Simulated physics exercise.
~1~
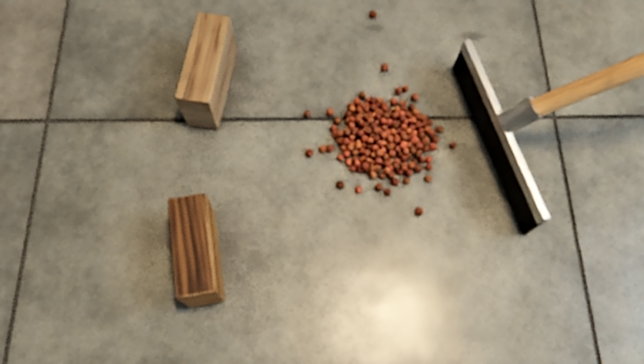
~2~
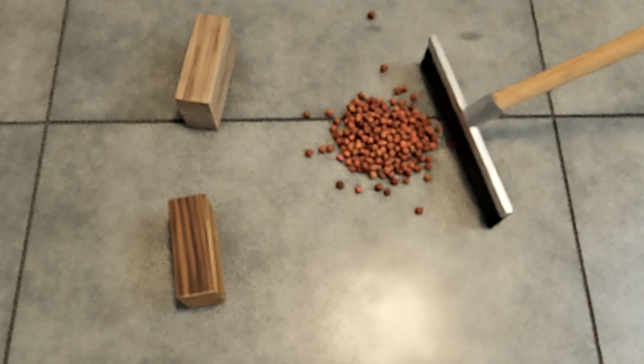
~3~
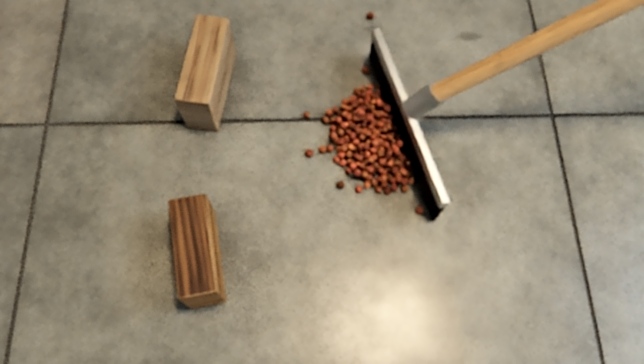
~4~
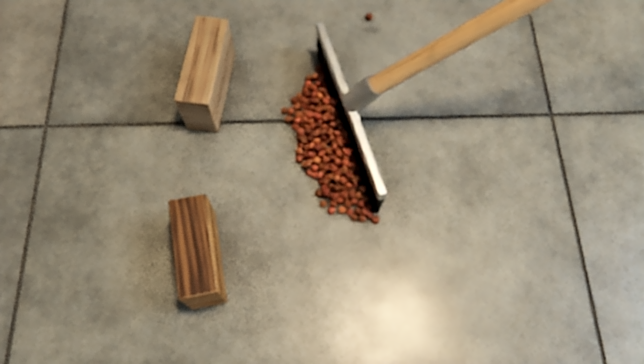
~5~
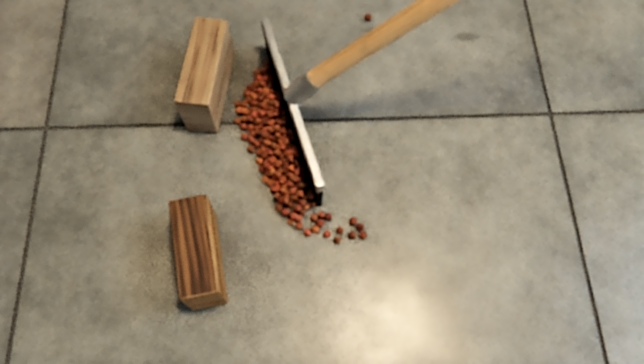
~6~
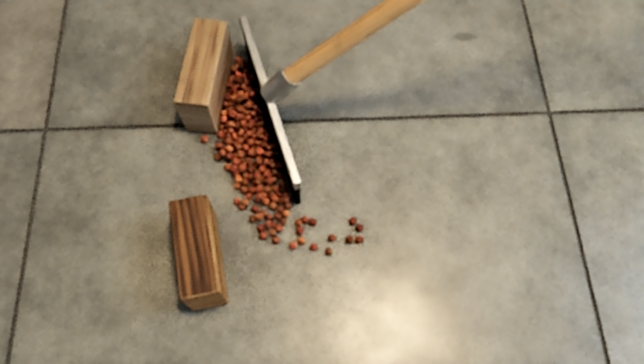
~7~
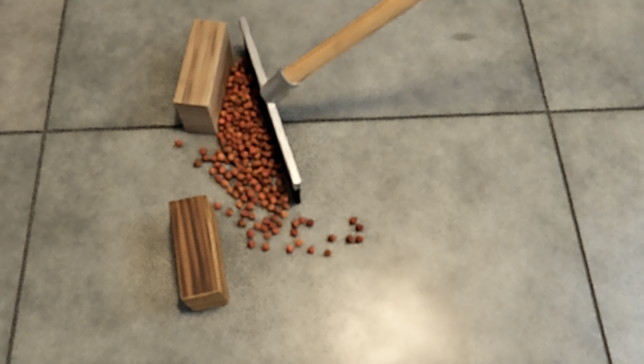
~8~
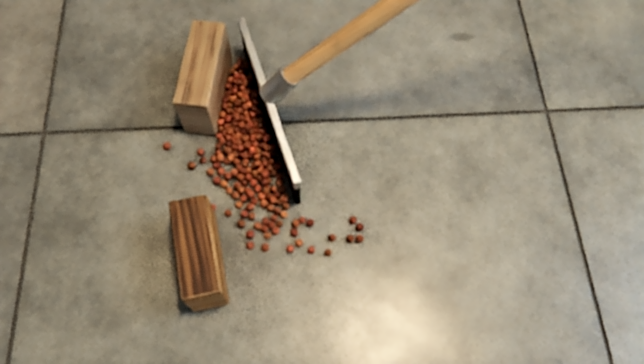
On a grey tiled floor, a wooden-handled squeegee slides left into a heap of small reddish-brown pellets and pushes them toward two wooden blocks, then stops beside the upper block, leaving the pellets spread in front of the gap with a few strays trailing behind.
